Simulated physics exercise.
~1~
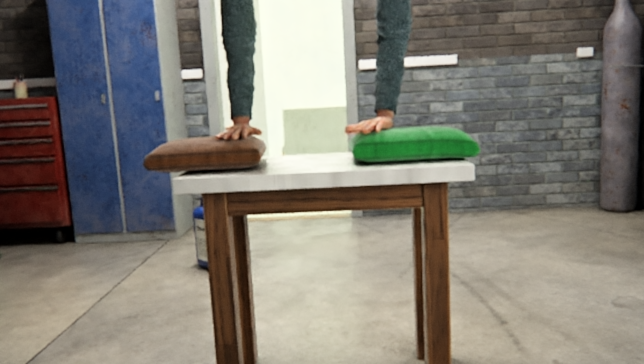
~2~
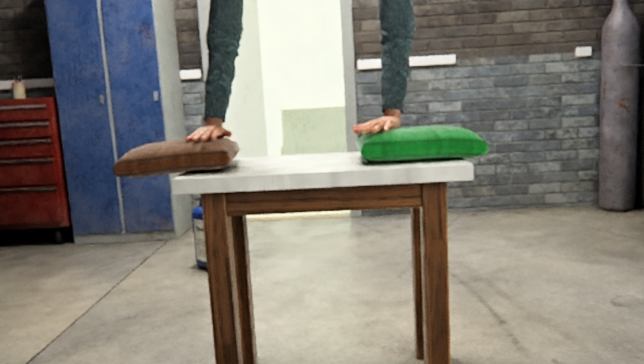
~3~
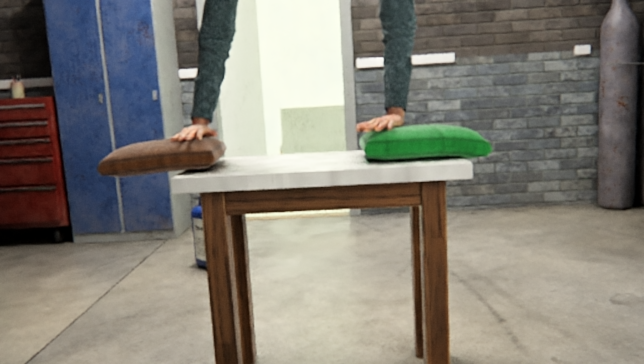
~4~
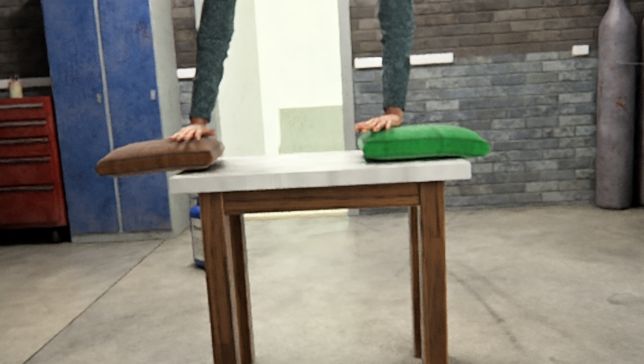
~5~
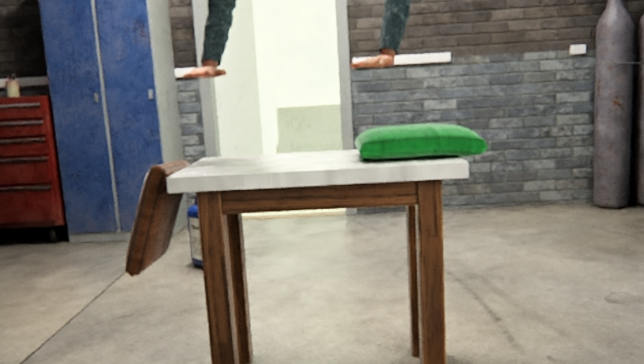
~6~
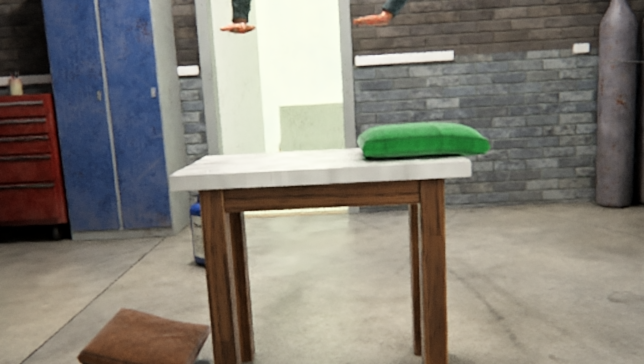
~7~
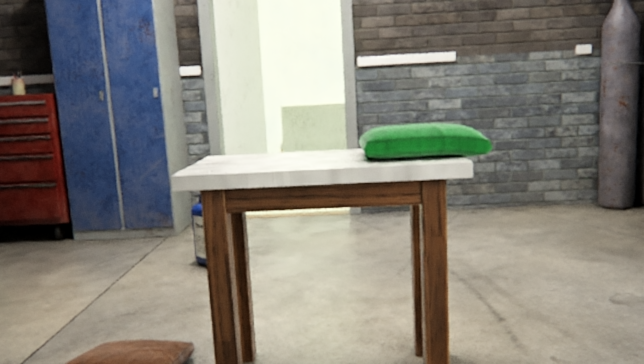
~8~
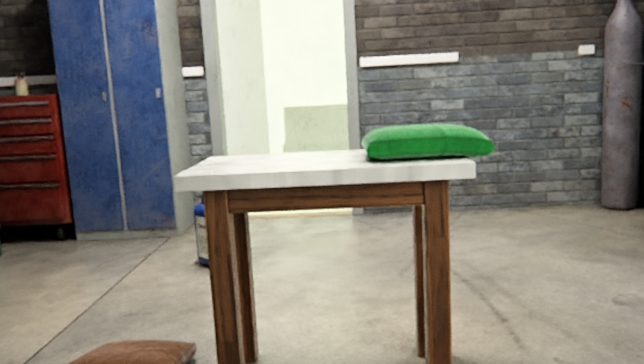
A brown cushion and a green pillow were slid outward by two hands over opposite ends of a small table, and once the hands lifted away, the brown one tipped off the left end onto the floor while the green one stayed on top.
